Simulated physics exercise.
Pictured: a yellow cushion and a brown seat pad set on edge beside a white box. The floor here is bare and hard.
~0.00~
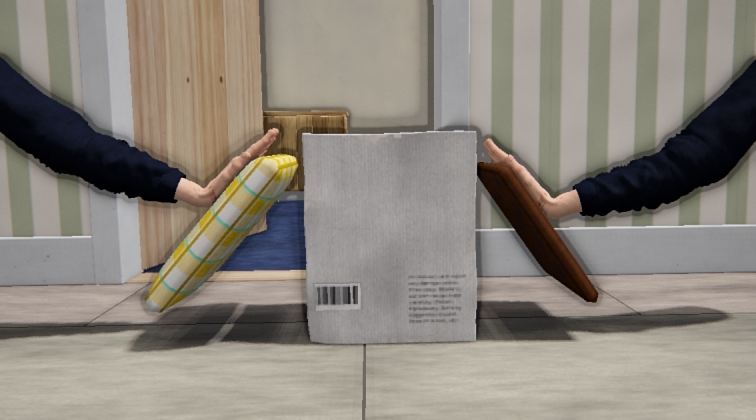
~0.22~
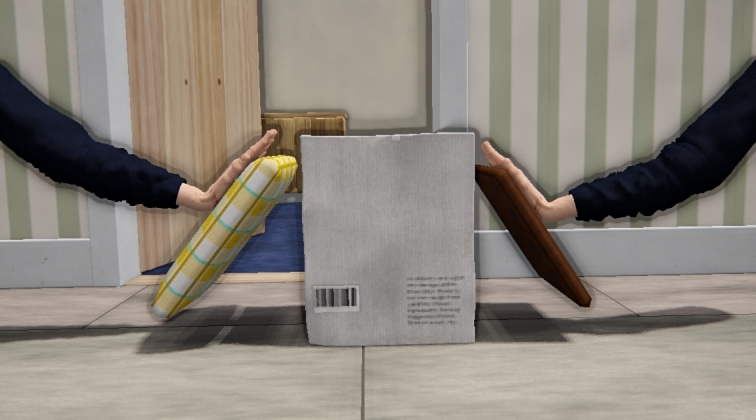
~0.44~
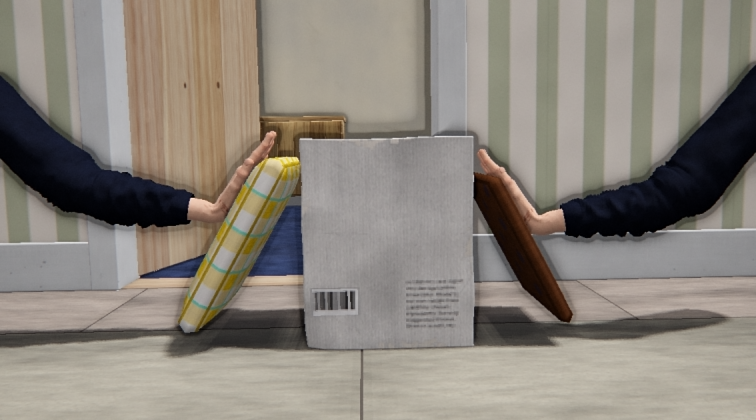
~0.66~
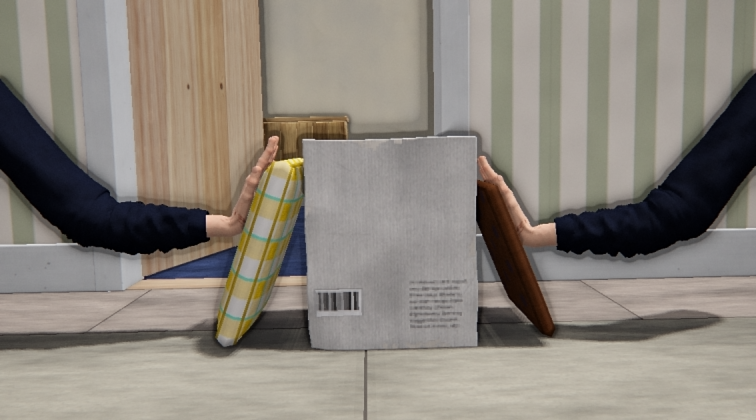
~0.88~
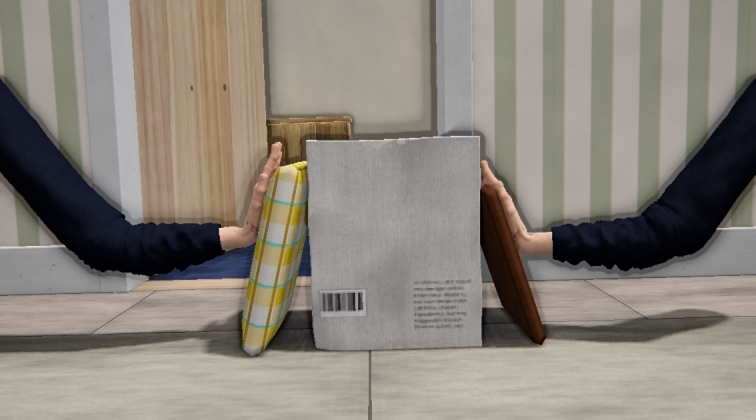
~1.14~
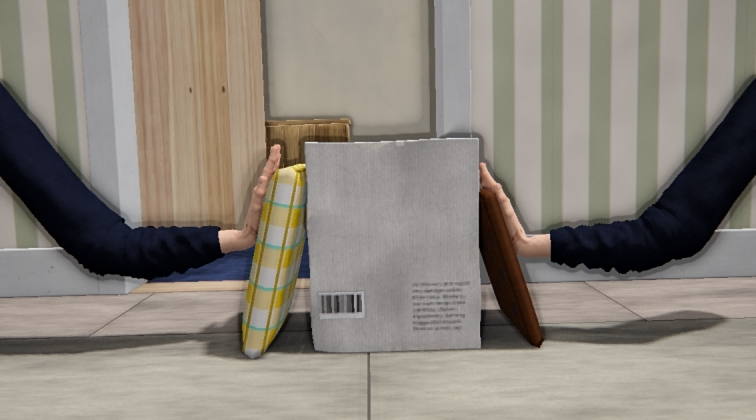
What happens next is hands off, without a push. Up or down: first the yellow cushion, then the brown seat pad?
Yellow cushion: Up; brown seat pad: Up.
After 1.44 s, cushion leaning near (282, 251); seat pad leaning near (496, 258).
At rest, cushion leaning near (282, 251); seat pad leaning near (497, 258). The yellow cushion remains propped up and the brown seat pad keeps leaning.
